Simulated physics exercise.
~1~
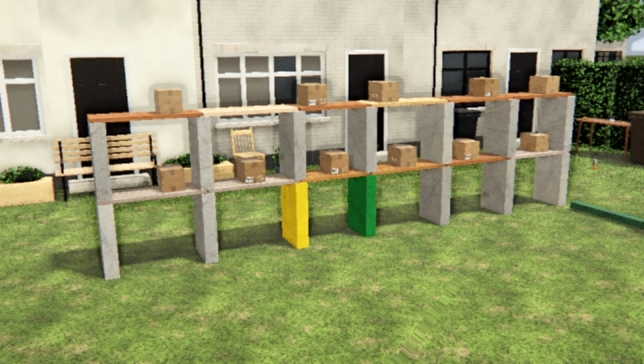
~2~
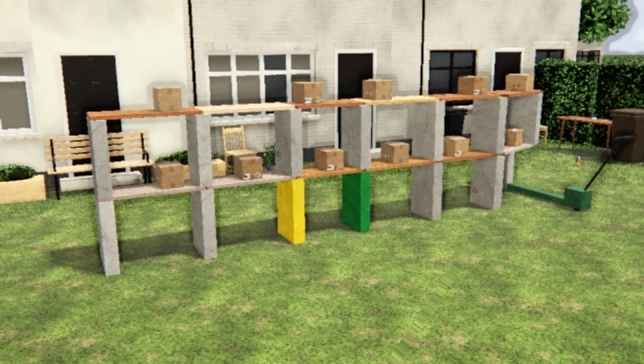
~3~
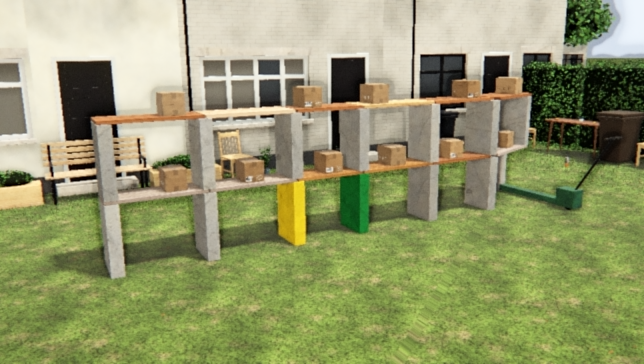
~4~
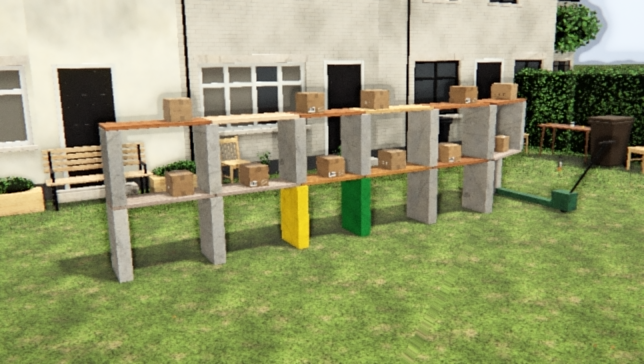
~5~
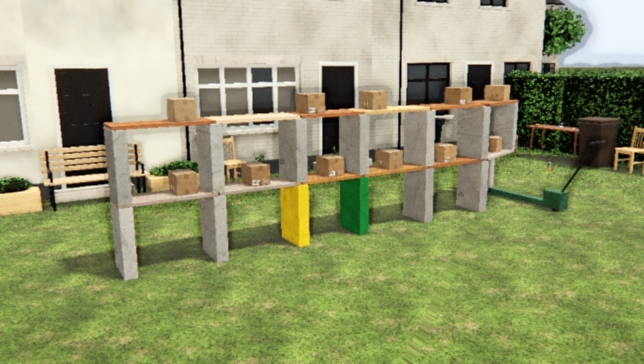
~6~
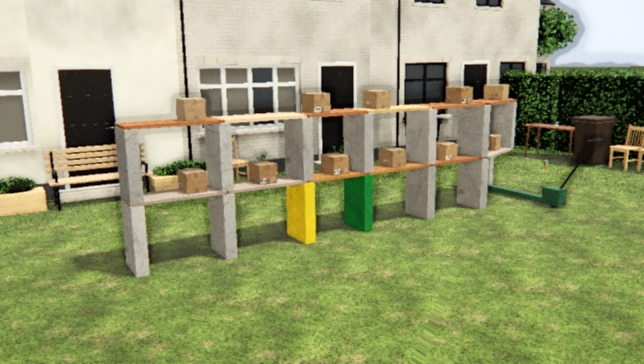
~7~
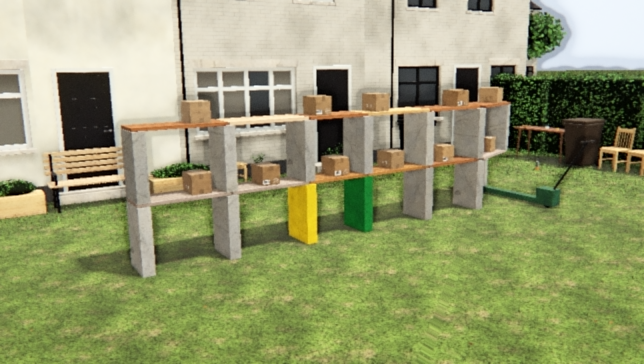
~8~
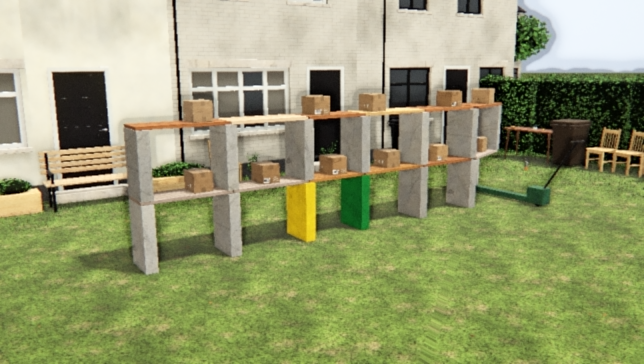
A low green jack slid in from the right toward the far end of a long two-tier shelf of grey blocks, boards and cardboard boxes on a lawn, then stopped; the shelf stayed standing, its yellow and green uprights still in place.
